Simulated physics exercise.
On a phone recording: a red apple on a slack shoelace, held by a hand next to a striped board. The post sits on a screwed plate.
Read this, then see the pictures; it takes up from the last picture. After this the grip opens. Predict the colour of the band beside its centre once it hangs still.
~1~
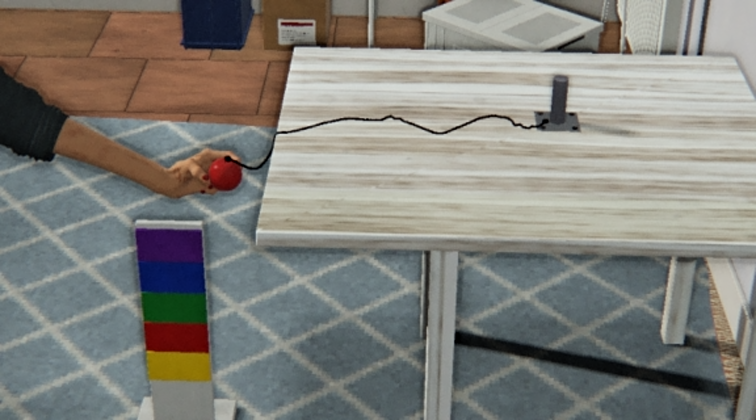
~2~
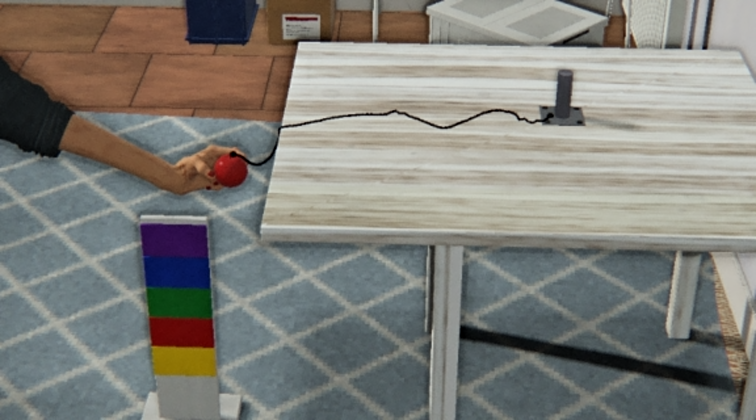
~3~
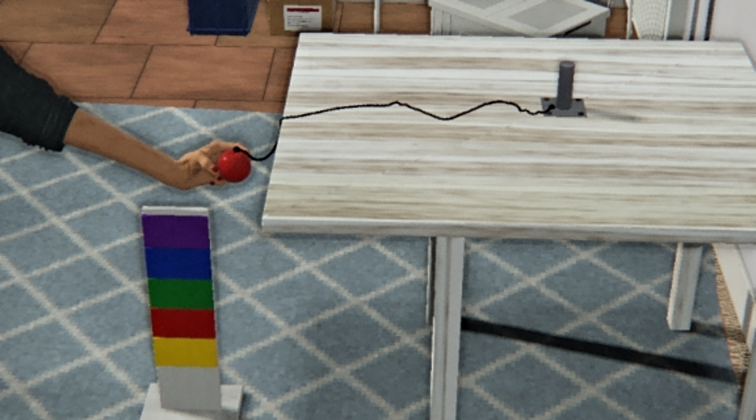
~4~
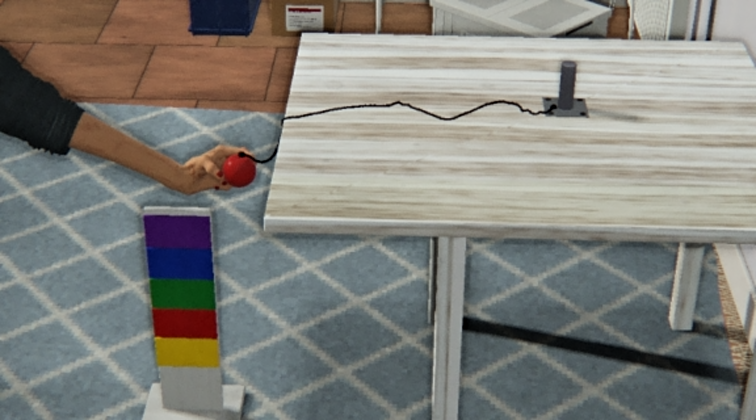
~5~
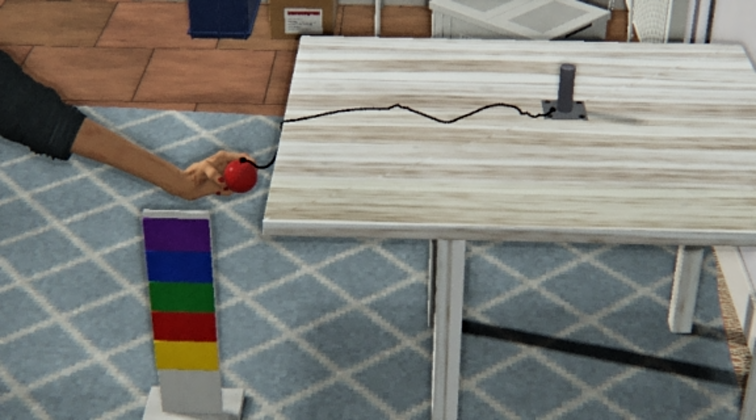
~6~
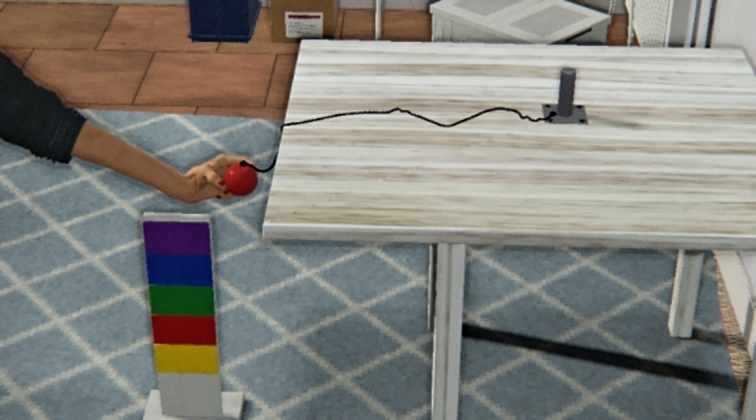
I would predict blue.
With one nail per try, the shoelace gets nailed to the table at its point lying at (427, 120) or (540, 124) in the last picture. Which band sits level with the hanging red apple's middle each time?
Going through them one at a time, the answers are purple; blue.
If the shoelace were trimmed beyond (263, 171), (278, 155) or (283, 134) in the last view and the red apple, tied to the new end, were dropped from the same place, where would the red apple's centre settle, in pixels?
Roughly (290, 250), (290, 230), (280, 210).
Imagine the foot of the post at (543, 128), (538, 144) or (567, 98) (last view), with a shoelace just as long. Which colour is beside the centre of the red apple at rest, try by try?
Taking each post in turn, it's green, then green, then blue.
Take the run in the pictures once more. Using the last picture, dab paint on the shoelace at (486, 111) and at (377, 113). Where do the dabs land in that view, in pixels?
(458, 117), then (318, 123).
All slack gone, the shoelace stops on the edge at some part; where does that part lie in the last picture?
In the last picture it is at roughly (341, 115).
A little later, apple near (323, 254); level with blue.
Next, apple near (263, 266); level with blue.
When it is over, apple near (278, 267); level with blue. Its centre hangs level with the blue band.
